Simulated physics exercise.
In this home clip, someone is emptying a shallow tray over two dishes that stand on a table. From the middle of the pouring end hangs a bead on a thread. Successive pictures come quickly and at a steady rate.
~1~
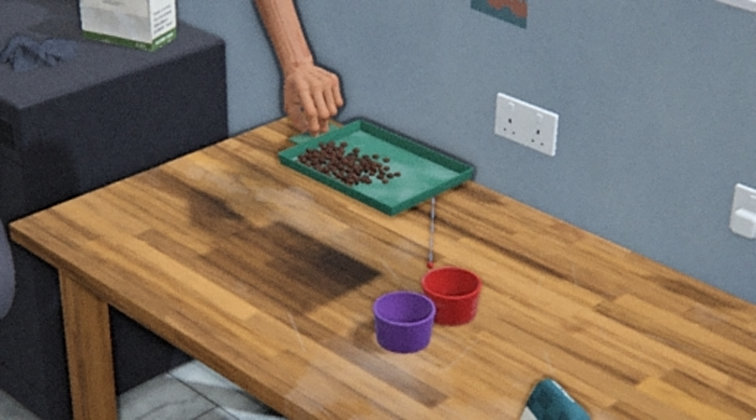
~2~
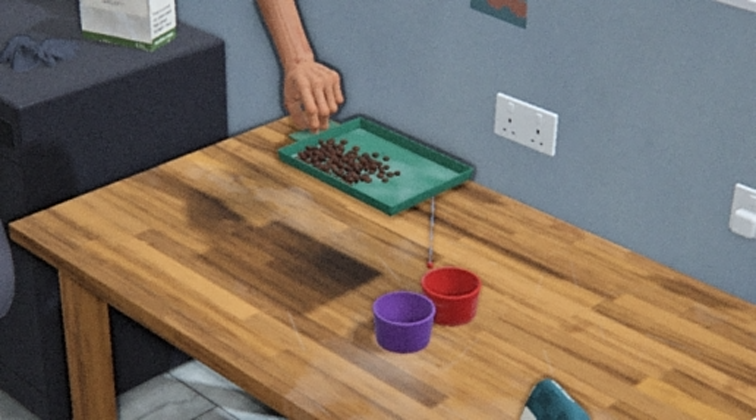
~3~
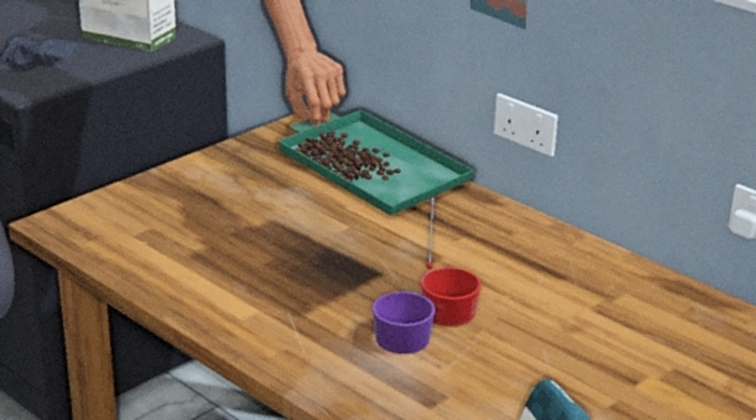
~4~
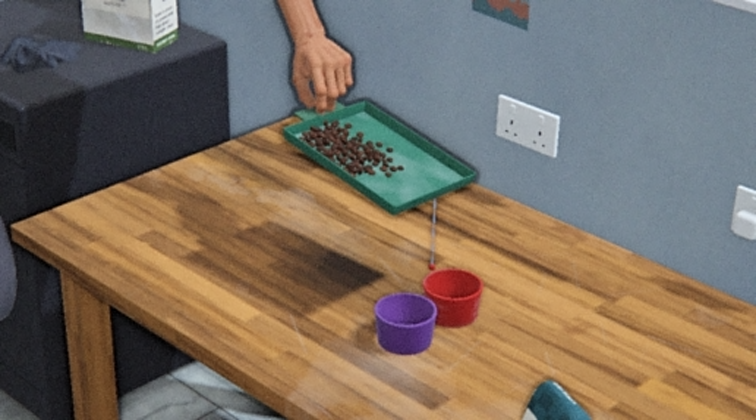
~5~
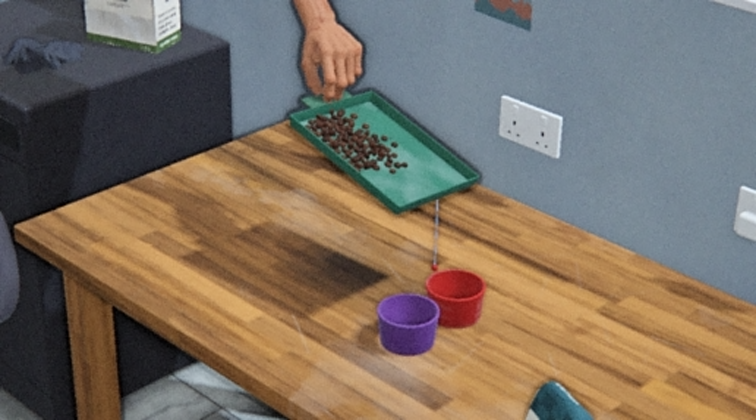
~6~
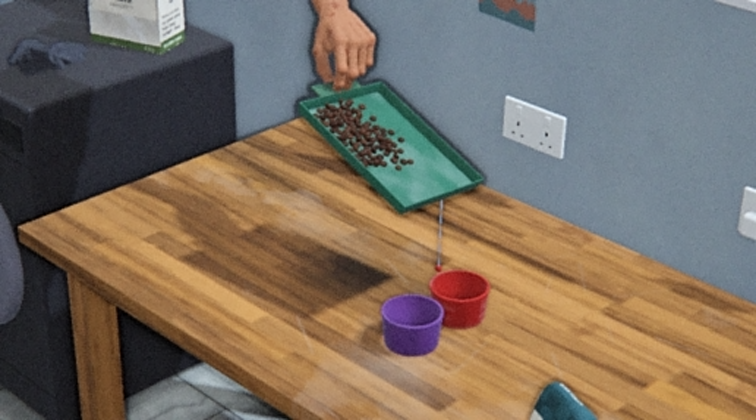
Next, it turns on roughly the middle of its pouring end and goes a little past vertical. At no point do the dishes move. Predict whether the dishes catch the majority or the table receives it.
The table receives the majority.
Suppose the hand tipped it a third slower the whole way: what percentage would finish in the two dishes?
Estimated share: Some 40%.
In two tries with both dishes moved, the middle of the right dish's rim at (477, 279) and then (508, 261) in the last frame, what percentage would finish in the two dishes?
First placement: Some 60 %; second placement: Some 50 %.
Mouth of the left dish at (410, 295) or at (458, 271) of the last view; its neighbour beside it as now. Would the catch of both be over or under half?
At the first place not half, at the second less than half.
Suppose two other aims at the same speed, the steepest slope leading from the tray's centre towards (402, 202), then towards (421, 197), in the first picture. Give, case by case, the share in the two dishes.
In order, some 70 % and some 50 %.
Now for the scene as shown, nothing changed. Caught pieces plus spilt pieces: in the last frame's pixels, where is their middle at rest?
Close to (495, 304) in the last view.
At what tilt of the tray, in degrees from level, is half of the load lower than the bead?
Close to 90° of tilt at that moment.
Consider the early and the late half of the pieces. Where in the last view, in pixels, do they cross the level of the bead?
For the early half I get (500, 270), and for the late half (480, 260).
Just after the last frame, tray tipped steeply; the larger part on the tray; about a tenth in the air.
A moment on, tray tipped past a quarter turn; roughly a third on the tray; about a tenth in the right dish; roughly half outside both; about a tenth in the air.
Further on, tray tipped past a quarter turn; roughly a quarter in the right dish; the larger part outside both.
When it is over, tray tipped past a quarter turn; not one in the left dish; roughly a quarter in the right dish; the larger part outside both.
